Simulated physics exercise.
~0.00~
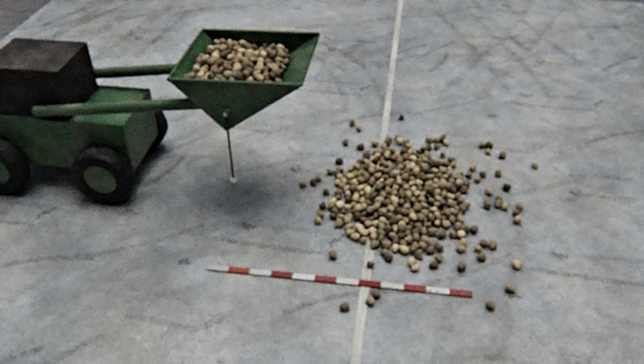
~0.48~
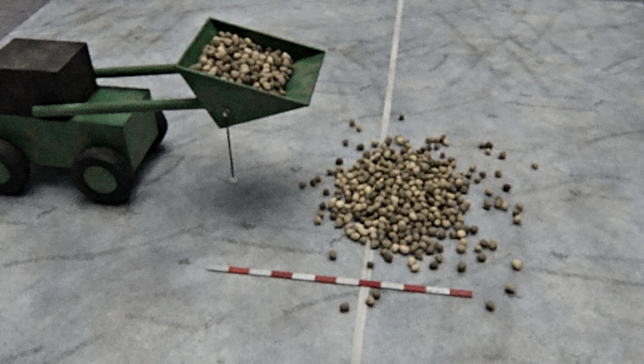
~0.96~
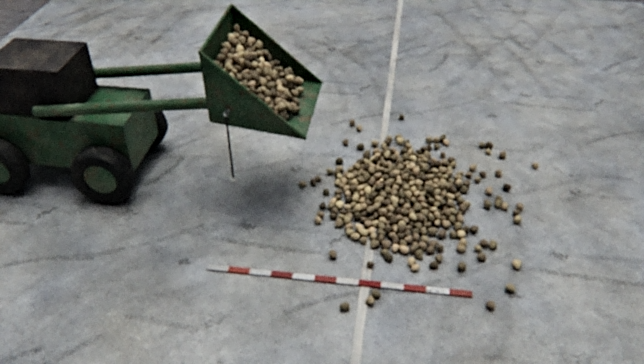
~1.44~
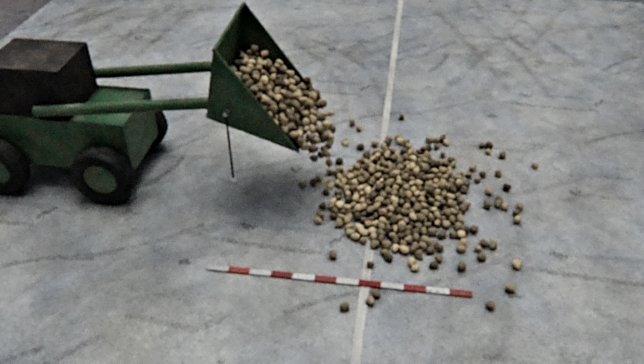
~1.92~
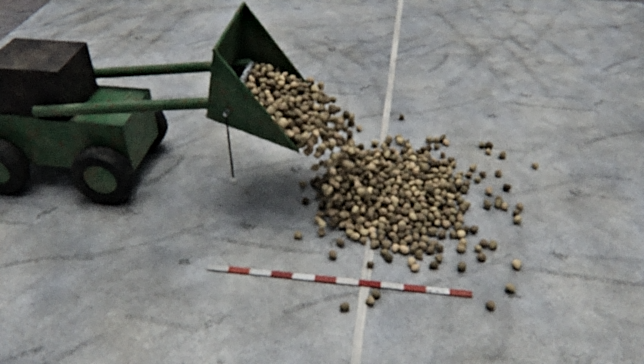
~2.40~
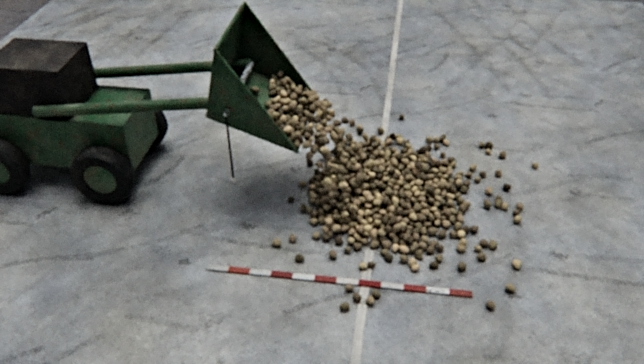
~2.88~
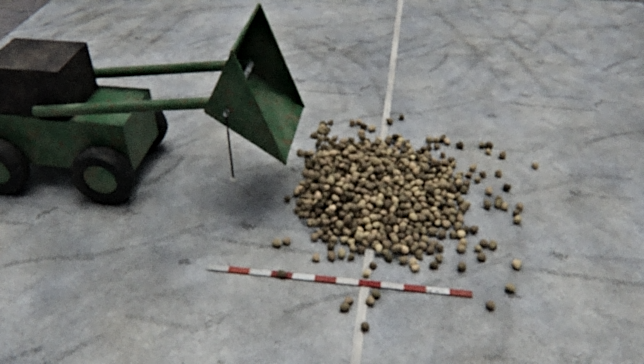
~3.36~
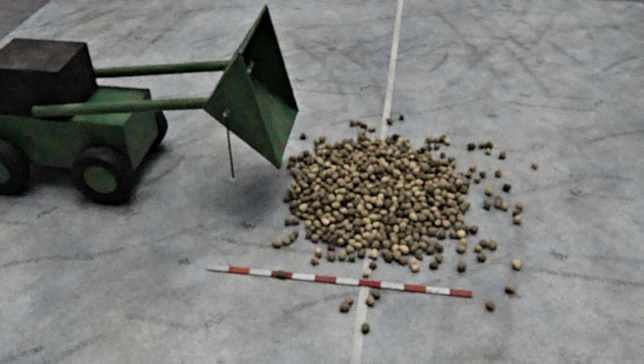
Green toy-like loader tipping its bucket and pouring round stones onto a loose pile, which spreads left as the bucket empties.
